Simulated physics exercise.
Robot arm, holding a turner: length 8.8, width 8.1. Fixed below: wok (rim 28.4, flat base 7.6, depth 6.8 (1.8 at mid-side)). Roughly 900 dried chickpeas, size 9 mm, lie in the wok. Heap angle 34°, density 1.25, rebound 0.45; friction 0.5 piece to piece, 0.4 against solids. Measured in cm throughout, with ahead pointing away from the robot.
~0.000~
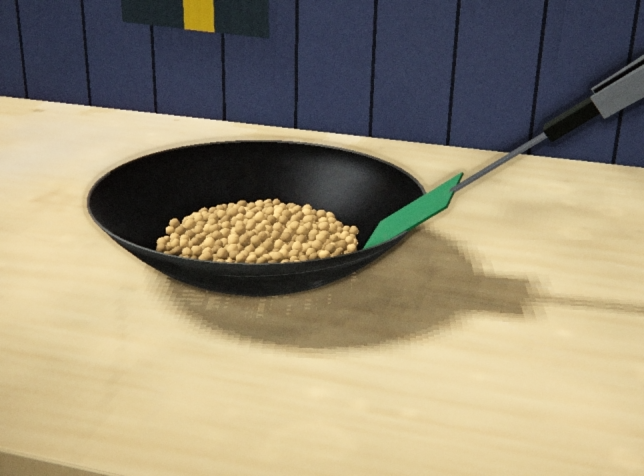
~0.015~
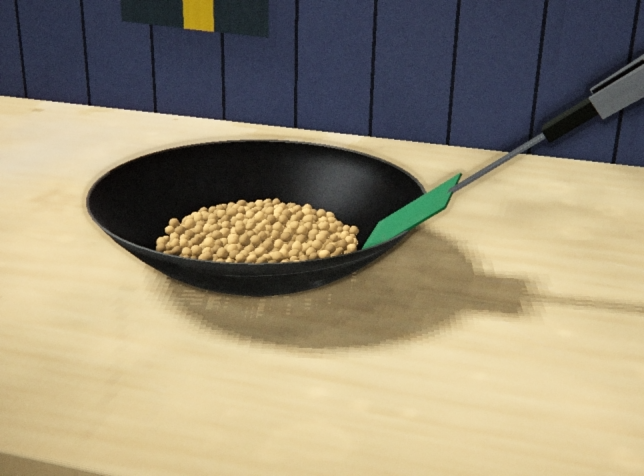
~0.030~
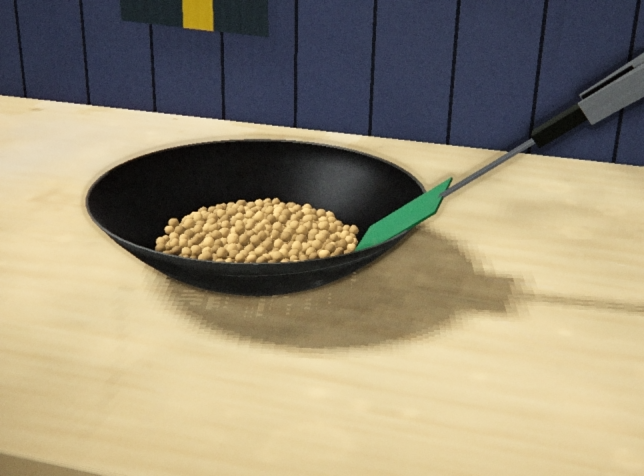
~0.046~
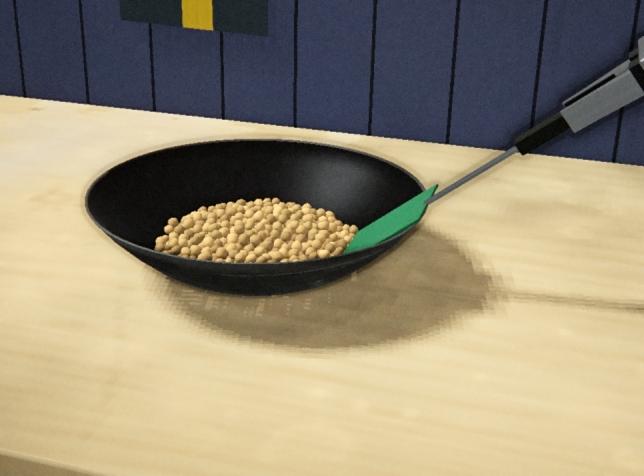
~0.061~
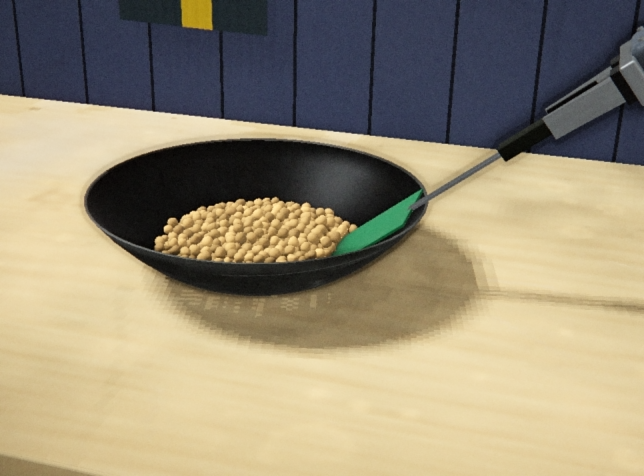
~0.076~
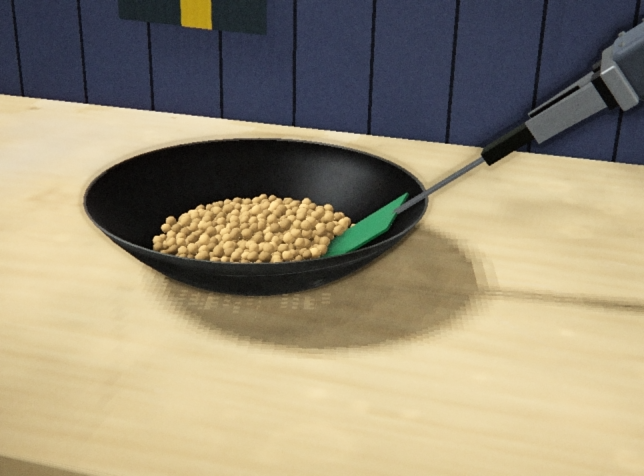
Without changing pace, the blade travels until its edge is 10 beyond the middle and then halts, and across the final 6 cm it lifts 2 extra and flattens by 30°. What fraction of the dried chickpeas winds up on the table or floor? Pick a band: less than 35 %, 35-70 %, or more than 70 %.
It falls in the band less than 35 %.
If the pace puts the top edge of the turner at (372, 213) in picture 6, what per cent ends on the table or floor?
Roughly 40 per cent.
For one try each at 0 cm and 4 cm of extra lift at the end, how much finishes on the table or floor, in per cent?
20 and 30 per cent.
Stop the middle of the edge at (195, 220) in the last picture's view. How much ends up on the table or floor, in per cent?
Something close to 0 in a hundred.
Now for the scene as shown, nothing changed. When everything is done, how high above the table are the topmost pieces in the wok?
Roughly 7.0 cm.
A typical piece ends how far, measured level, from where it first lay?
I'd put it at close to 6 centimetres.
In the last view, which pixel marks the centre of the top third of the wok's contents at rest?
Somewhere around (161, 208) in the last picture.
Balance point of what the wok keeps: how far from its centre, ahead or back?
Some 4.0 cm ahead of the centre.
After 0.14 s, sloping 39°, highest piece 7 above the table; 900 in the wok.
After 0.21 s, sloping 31°, highest piece 7 above the table; 900 in the wok.
After 0.45 s, sloping 9°, highest piece 10 above the table; 673 in the wok, 137 on the table or floor, 90 on the blade or in flight.
After 1.50 s, sloping 9°, highest piece 7 above the table; 673 in the wok, 227 on the table or floor.
At rest, 673 in the wok, 227 on the table or floor. That is 25 % on the table or floor.
